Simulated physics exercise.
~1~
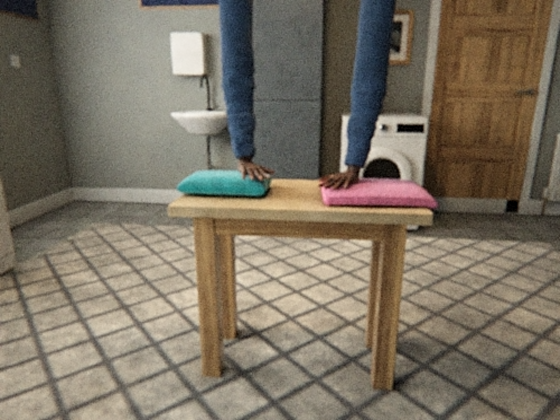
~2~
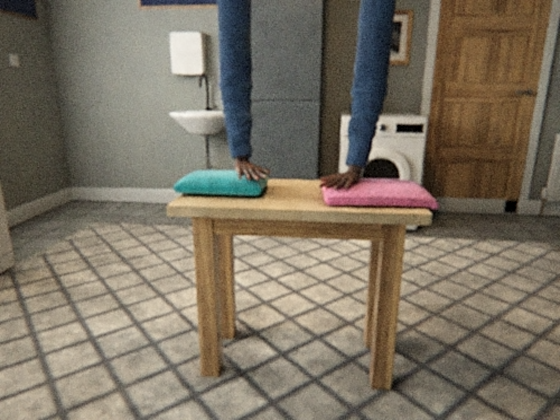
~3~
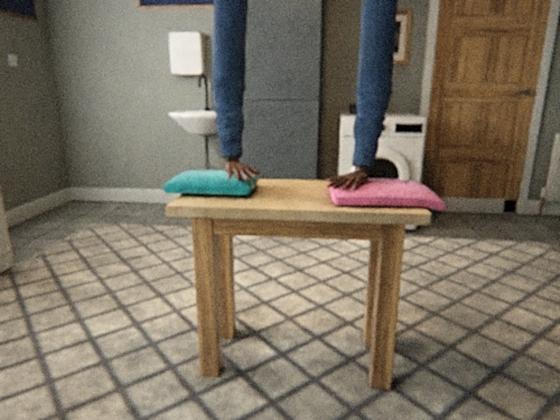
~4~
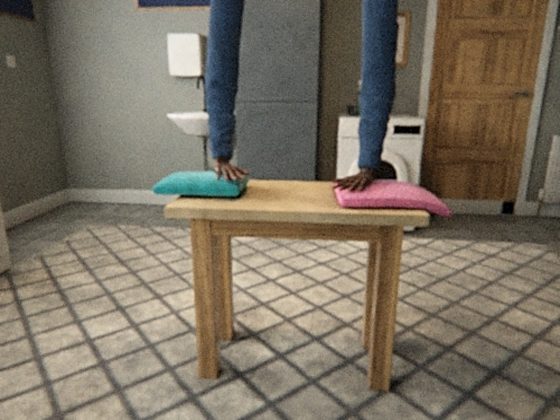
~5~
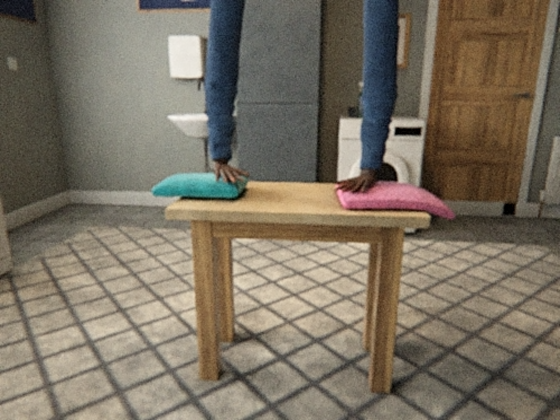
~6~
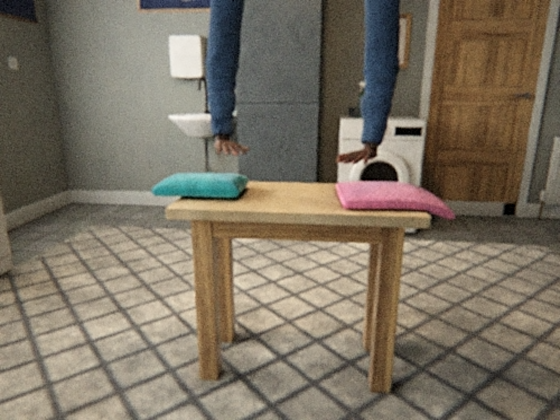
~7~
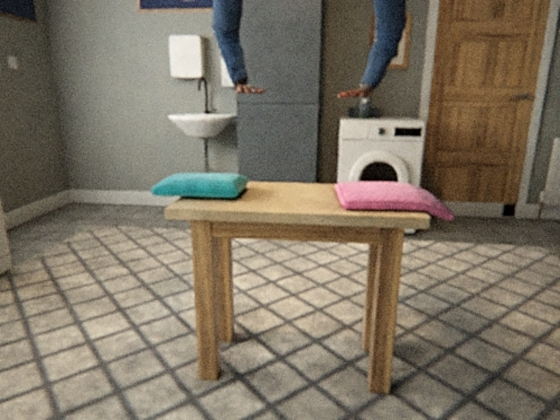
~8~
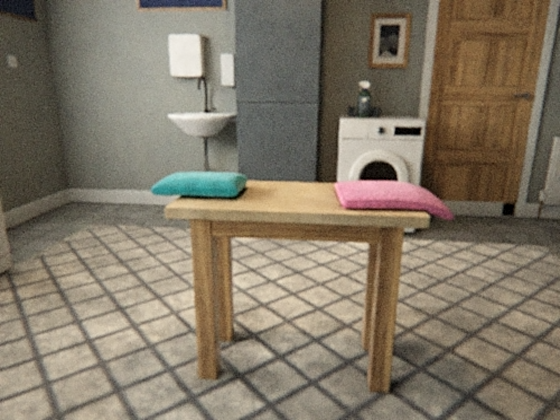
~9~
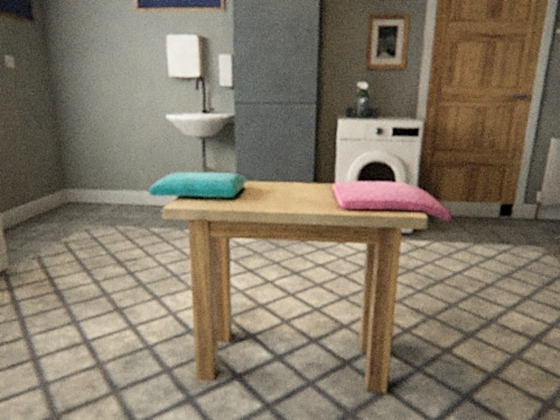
Two hands in blue sleeves reach down from above onto a turquoise rice sack at the left and a pink seat pad at the right of a light wooden bench. The slightly swaying view faces the bench from the front, on a tiled floor, with a sink, a grey cabinet, a white washing machine and a wooden door behind. The hands push the two soft things a little way apart until each juts past its end of the bench. Then they let go, lift up and leave. Both the sack and the pad stay resting on top, overhanging the ends.
